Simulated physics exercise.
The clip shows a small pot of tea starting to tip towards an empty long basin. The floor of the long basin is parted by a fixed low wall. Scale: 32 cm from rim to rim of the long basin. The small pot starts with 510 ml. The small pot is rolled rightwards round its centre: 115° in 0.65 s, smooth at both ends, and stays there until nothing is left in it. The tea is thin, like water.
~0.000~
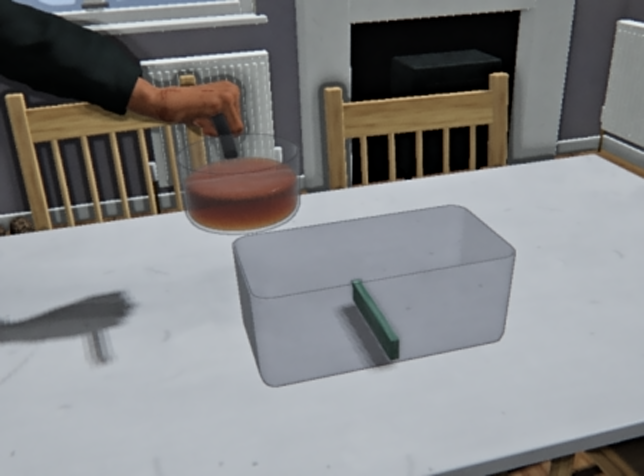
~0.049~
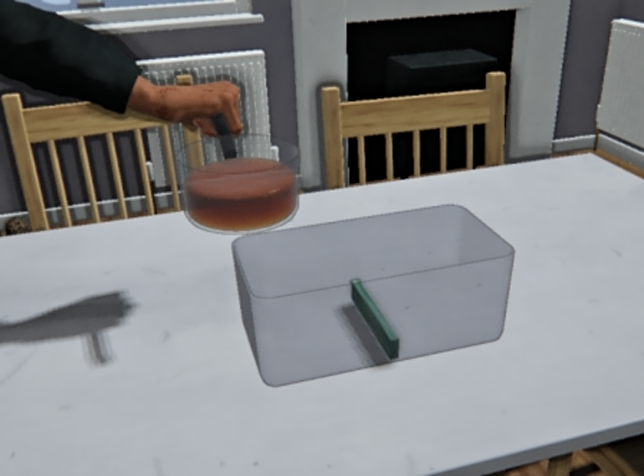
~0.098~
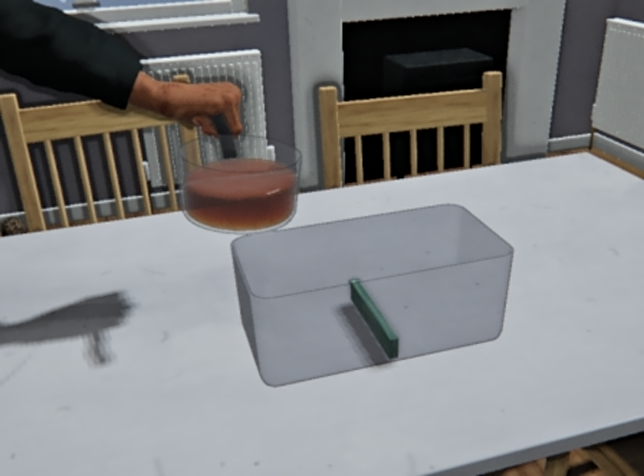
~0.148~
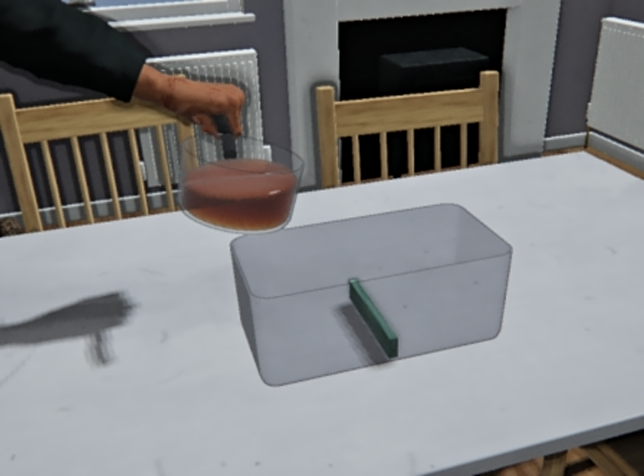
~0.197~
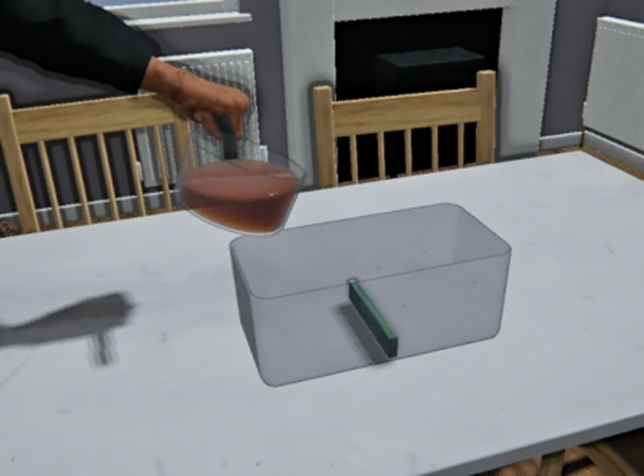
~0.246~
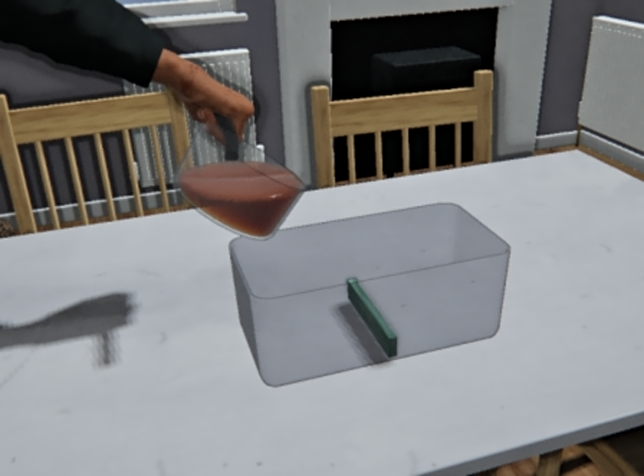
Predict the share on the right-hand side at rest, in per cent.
The far part has some 16 per cent.
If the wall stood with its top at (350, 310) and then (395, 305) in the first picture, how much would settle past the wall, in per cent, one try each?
In turn about 20 and 15 per cent.
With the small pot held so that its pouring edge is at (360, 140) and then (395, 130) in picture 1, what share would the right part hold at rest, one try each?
In turn about 60 and 85 per cent.
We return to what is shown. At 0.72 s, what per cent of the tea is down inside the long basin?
Near 92 in a hundred.
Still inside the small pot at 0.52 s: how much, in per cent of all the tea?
Some 22 per cent.
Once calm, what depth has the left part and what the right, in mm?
Some 18 mm on the left and 4 mm on the right.
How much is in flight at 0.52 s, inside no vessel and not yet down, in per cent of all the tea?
Some 32 per cent.
By 0.52 s the tilt is 104° and 22 per cent is still to pour, 46 is left of the wall and 0 right of it.
By 0.72 s the tilt is 115° and 3 per cent is still to pour, 84 is left of the wall and 8 right of it.
By 0.92 s the tilt is 115° and 0 per cent is still to pour, 84 is left of the wall and 14 right of it.
By 1.15 s the tilt is 115° and 0 per cent is still to pour, 83 is left of the wall and 16 right of it.
At rest 83 per cent lies left of the wall, 16 right of it and 1 outside.
